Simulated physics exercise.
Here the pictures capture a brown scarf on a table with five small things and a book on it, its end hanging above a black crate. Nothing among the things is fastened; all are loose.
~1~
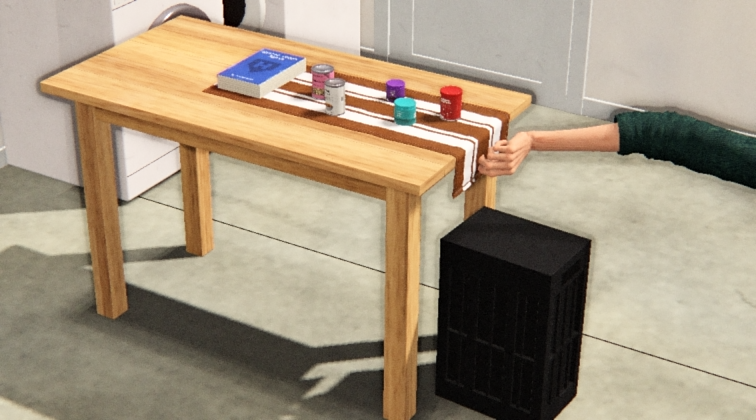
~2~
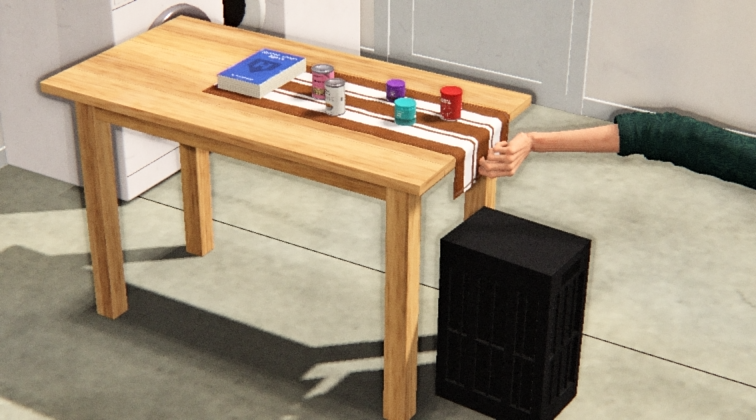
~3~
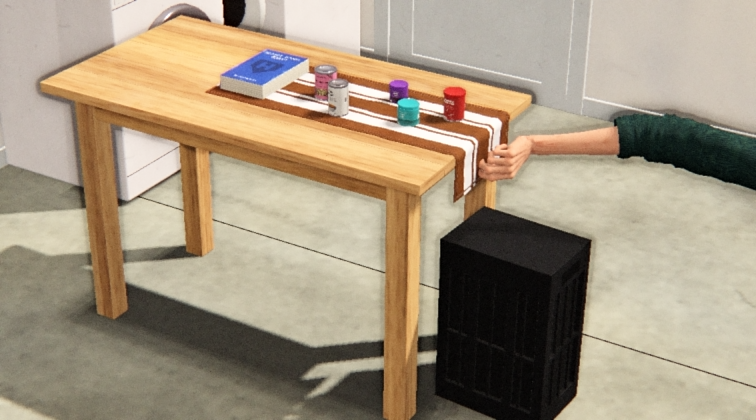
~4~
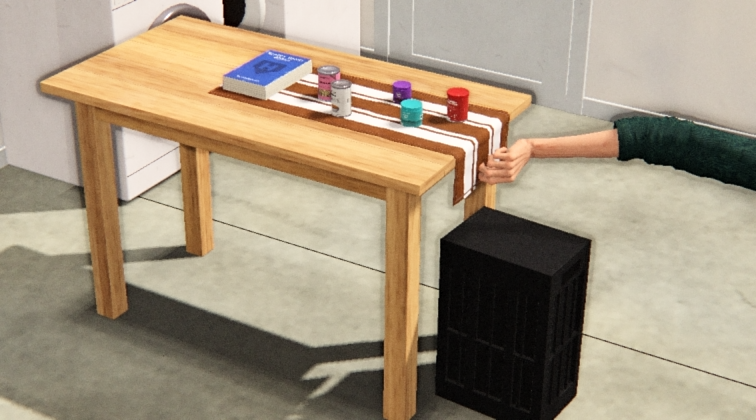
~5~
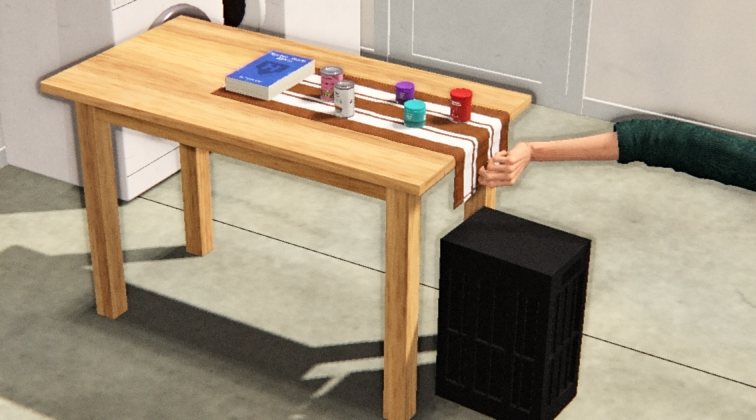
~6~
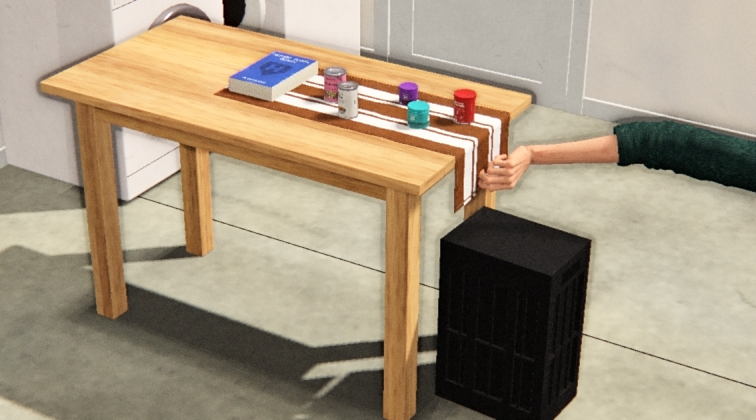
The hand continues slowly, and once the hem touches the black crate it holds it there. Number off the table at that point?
Well, the number that leaves the top comes to exactly one there.
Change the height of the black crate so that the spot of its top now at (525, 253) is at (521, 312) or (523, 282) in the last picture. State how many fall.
The first gives 3, the second 2.
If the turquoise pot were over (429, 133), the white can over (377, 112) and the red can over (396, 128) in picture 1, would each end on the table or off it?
The turquoise pot will end up off, the white can will stay where it is, the red can will stay where it is.
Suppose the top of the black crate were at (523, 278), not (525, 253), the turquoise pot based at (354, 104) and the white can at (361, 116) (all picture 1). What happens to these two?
Note: Turquoise pot kept on top; white can kept on top.
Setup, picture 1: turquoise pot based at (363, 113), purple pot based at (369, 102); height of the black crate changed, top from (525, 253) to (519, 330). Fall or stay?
Outcome for the turquoise pot: It is lost. Outcome for the purple pot: It is lost.
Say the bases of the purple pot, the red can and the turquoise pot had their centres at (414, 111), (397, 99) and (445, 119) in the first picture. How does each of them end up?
Here's how it goes: The purple pot makes it through, the red can makes it through, and the turquoise pot ends up down.
A little later, hem near (480, 216); all still up.
Next, hem on the crate; red can gone.
When it is over, hem on the crate; red can gone. It carries off one.
